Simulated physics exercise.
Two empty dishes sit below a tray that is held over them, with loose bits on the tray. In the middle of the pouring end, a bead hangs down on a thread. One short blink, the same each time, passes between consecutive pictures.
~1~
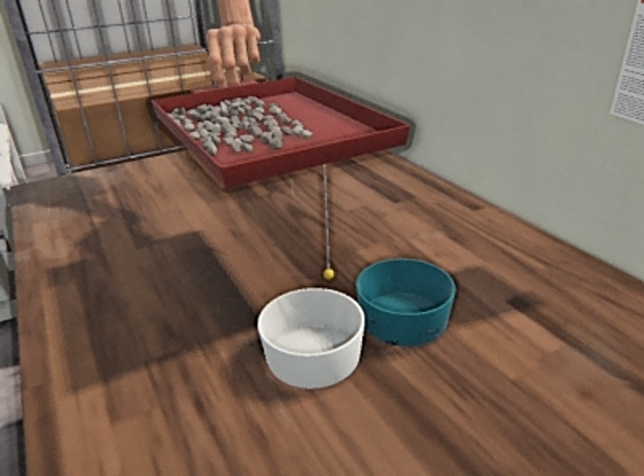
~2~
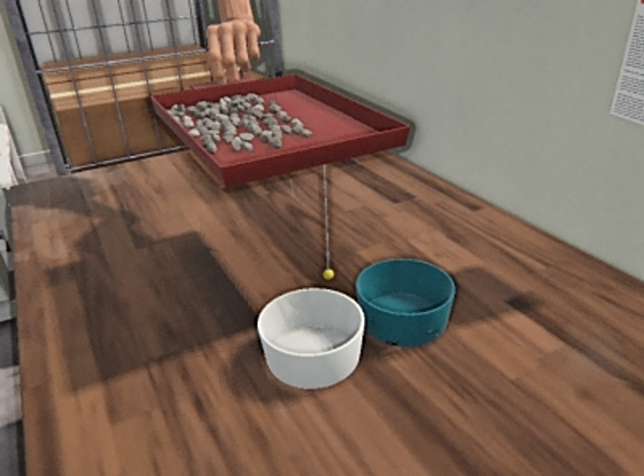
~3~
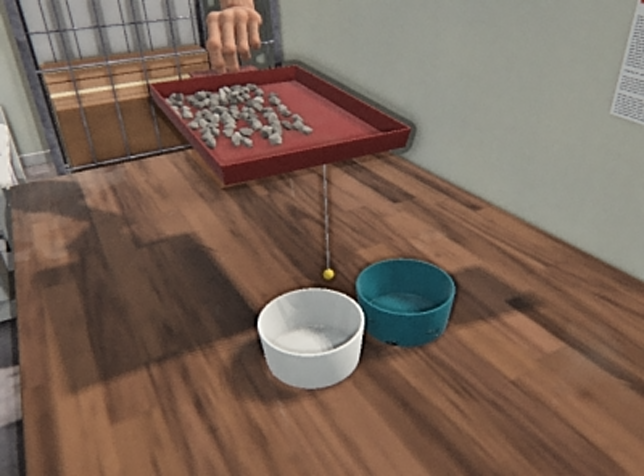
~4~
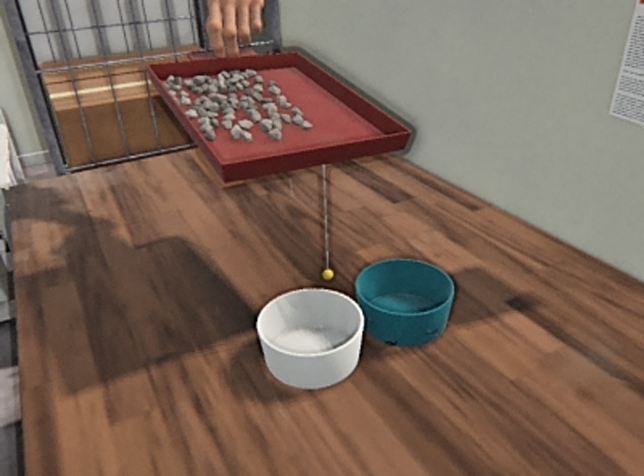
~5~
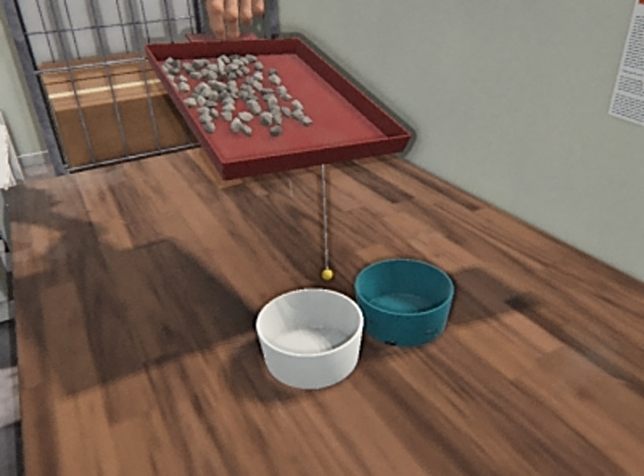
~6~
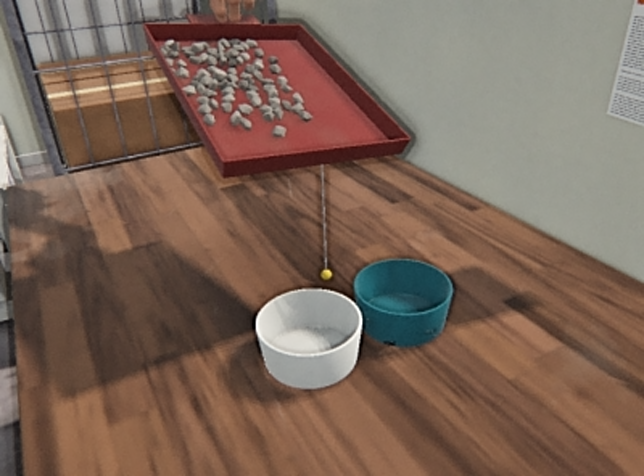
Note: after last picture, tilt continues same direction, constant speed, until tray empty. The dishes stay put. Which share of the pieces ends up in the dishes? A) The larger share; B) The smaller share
The larger share.
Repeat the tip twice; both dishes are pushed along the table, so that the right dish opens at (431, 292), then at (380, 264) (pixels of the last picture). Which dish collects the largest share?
One: The dish on the right. Two: The right-hand dish.
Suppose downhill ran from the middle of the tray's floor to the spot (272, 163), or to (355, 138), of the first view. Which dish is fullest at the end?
The first try favours the left of the two, the second the right of the two.
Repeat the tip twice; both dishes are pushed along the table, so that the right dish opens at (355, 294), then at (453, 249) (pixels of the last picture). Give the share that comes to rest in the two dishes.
40 and 60 %.
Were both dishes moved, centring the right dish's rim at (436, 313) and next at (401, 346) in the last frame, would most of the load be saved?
Earlier try a minority share, later try a minority share.
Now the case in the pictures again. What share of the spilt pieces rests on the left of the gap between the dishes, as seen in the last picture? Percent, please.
Estimate: About 0 percent.
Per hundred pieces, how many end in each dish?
The share is 10 per cent in the left dish and 70 per cent in the right dish.
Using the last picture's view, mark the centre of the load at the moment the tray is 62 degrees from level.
I'd put it at about (343, 139).
Soon after the last picture, tray tipped steeply; all on the tray.
A little later, tray tipped right over; about a third on the tray; a stray few in the left dish; about a third in the right dish; about a quarter outside both; a small part in the air.
Later still, tray tipped past a quarter turn; a small part in the left dish; about two thirds in the right dish; about a quarter outside both.
At rest, tray tipped past a quarter turn; a small part in the left dish; about two thirds in the right dish; about a quarter outside both.
